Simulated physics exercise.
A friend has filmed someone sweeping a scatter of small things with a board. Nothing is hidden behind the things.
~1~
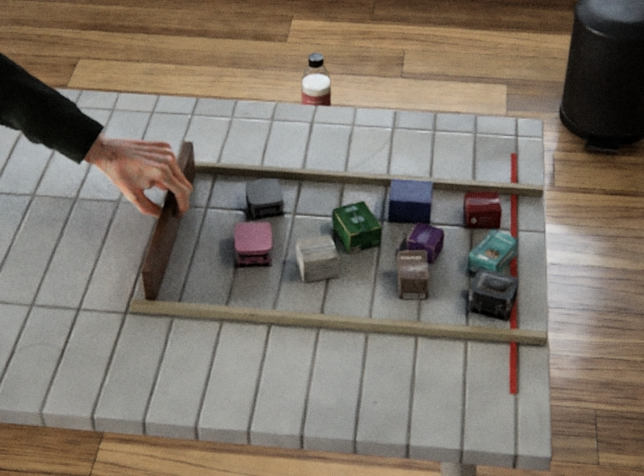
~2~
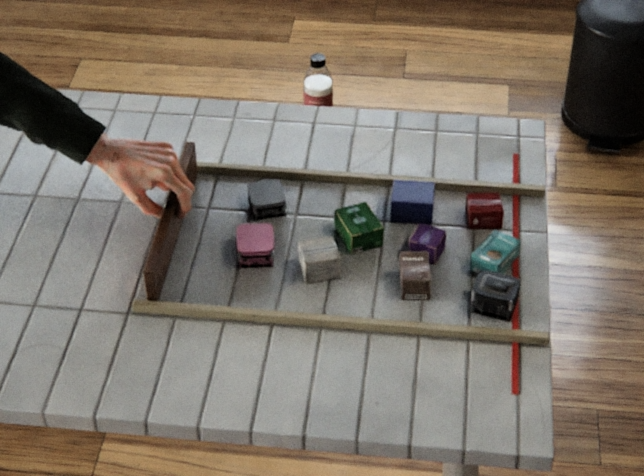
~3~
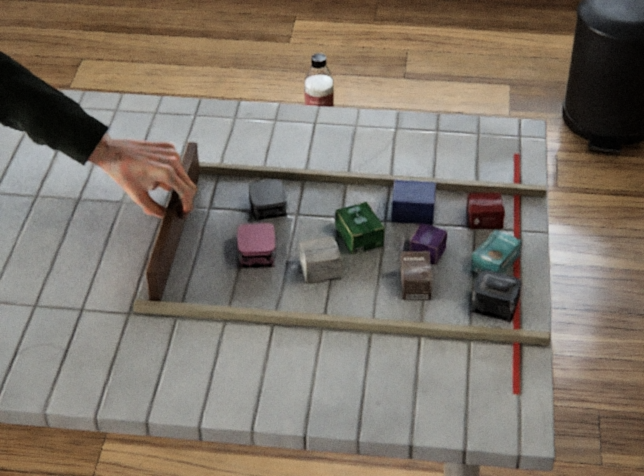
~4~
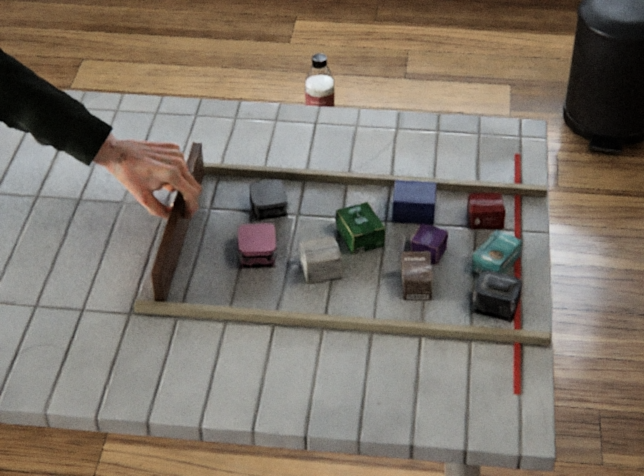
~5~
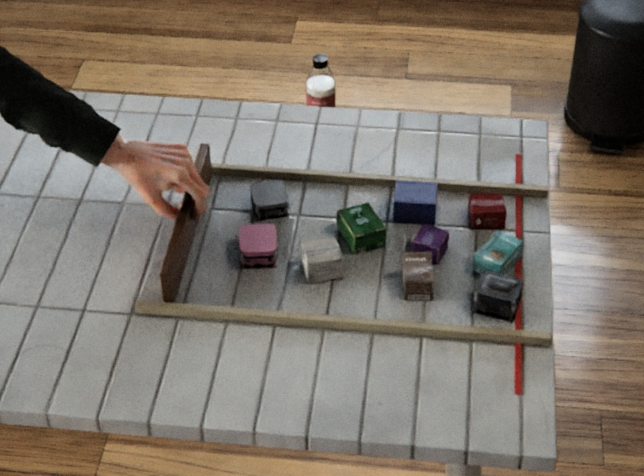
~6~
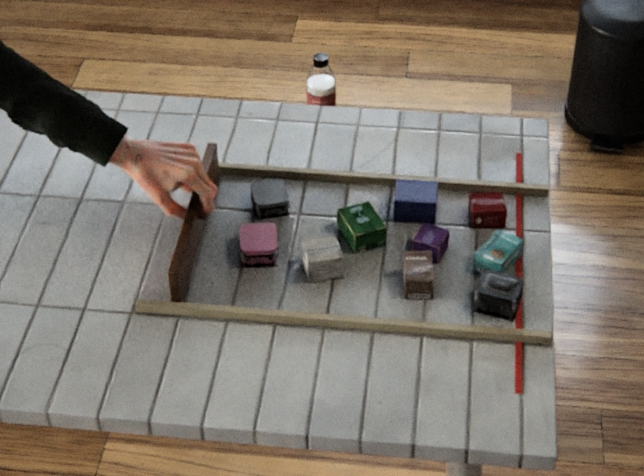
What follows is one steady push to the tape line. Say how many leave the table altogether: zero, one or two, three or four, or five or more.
In the end the number that fall off is five or more.
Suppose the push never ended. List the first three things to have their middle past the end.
In order: The black case, then the turquoise box, then the red box.
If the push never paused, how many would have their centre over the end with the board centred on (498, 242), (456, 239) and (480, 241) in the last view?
The counts: 6, 3 and 3.
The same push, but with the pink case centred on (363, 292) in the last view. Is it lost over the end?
It holds on.
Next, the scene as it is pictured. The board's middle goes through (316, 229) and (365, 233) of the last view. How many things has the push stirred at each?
At the one place 4, at the other 7.
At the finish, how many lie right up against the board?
It touches 2.
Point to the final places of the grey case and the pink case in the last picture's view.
Near (536, 219) and (538, 268).
Early on, none off yet; black case at rest near (499, 295); turquoise box at rest near (499, 255); red box at rest near (487, 210).
A while later, none off yet; black case leaning well over near (579, 346); turquoise box leaning well over near (569, 285); red box leaning a little near (562, 217).
Finally, the number that fall off is five or more; lost, white box, green box, blue block, brown box, purple box, red box, turquoise box and black case.
